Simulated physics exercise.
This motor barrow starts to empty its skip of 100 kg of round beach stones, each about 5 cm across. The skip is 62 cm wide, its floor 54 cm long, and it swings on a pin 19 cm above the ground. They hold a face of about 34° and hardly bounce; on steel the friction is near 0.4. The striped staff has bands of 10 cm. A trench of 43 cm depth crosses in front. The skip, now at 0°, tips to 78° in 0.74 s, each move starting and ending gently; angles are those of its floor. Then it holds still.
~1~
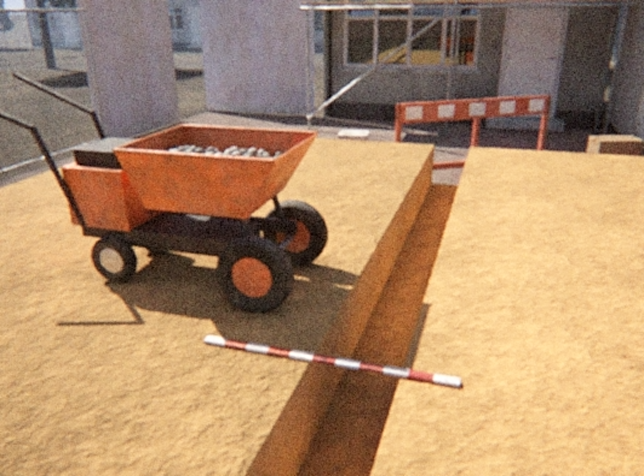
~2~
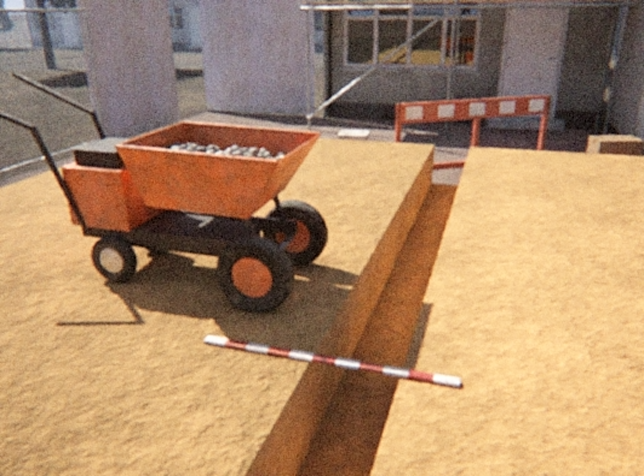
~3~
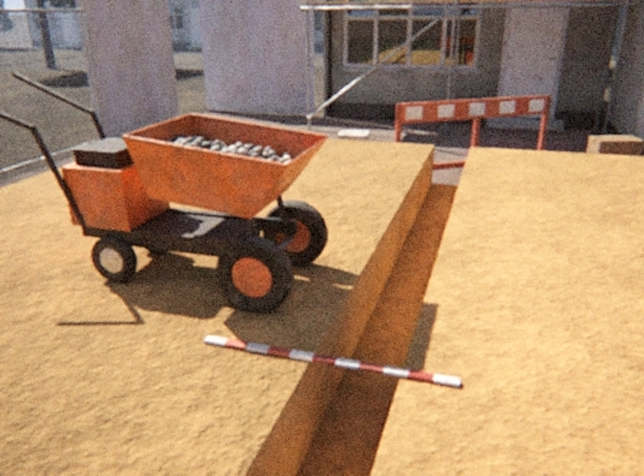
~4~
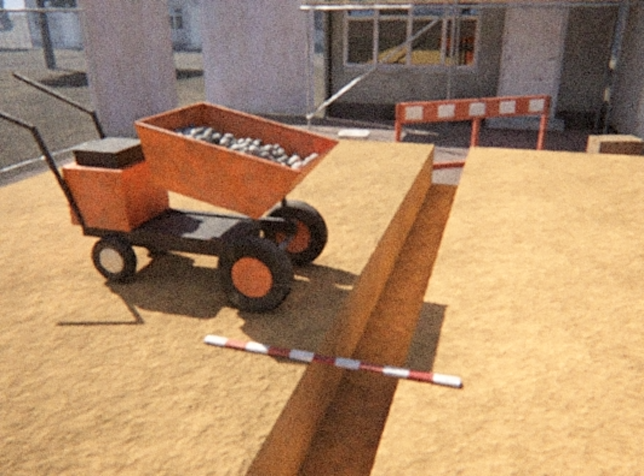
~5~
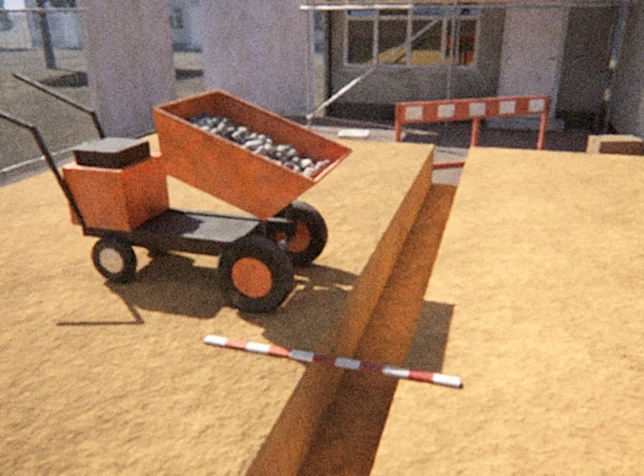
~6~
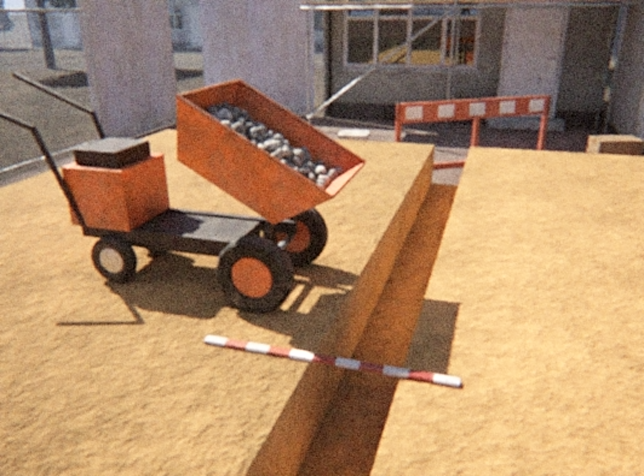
An orange motor barrow loaded with rounded grey stones stands at the left on sunlit sandy ground, seen from slightly above by a still camera. A narrow trench runs past its right side, with a red-and-white striped staff lying across it and a matching barrier behind, before a pale building. The skip tilts steadily forward to the right, its rear edge rising, while the wheels stay put.
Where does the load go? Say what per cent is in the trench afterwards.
About 35 per cent.
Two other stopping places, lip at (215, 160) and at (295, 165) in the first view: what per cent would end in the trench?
Near 95 per cent from the first place, 20 from the second.
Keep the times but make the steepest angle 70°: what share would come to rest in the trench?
It would be near 40 per cent.
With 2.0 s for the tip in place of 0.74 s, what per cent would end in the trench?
In that case some 55 per cent.
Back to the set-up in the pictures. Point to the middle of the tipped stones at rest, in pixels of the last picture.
Their middle is at about (459, 305).
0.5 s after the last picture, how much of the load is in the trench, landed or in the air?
About 15 per cent by then.
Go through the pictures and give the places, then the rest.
In the first picture, the skip is at 0°, its lip at (273, 162); the top of the load is at (218, 153).
In the second picture, the skip is at 2°, its lip at (277, 163); the top of the load is at (214, 151).
In the third picture, the skip is at 6°, its lip at (286, 166); the top of the load is at (194, 143).
In the fourth picture, lip at (299, 173), floor tilted 12°, highest stones at (199, 132).
In the fifth picture, lip at (316, 183), floor tilted 20°, highest stones at (213, 122).
In the sixth picture, lip at (332, 198), floor tilted 30°, highest stones at (227, 112).
Then, 0.2 s after the last picture the floor is at 65°, 100 % in the skip; the foremost stones are at (362, 242).
Then, 0.5 s after the last picture the floor is at 78°, 56 % in the skip, 14 % in the trench, 30 % past the trench; the foremost stones are at (474, 315).
Then, 0.9 s after the last picture the floor is at 78°, 10 % in the skip, 26 % in the trench, 64 % past the trench; the foremost stones are past the picture's edge.
Then, 2.8 s after the last picture the floor is at 78°, 0 % in the skip, 35 % in the trench, 65 % past the trench; the foremost stones are past the picture's edge.
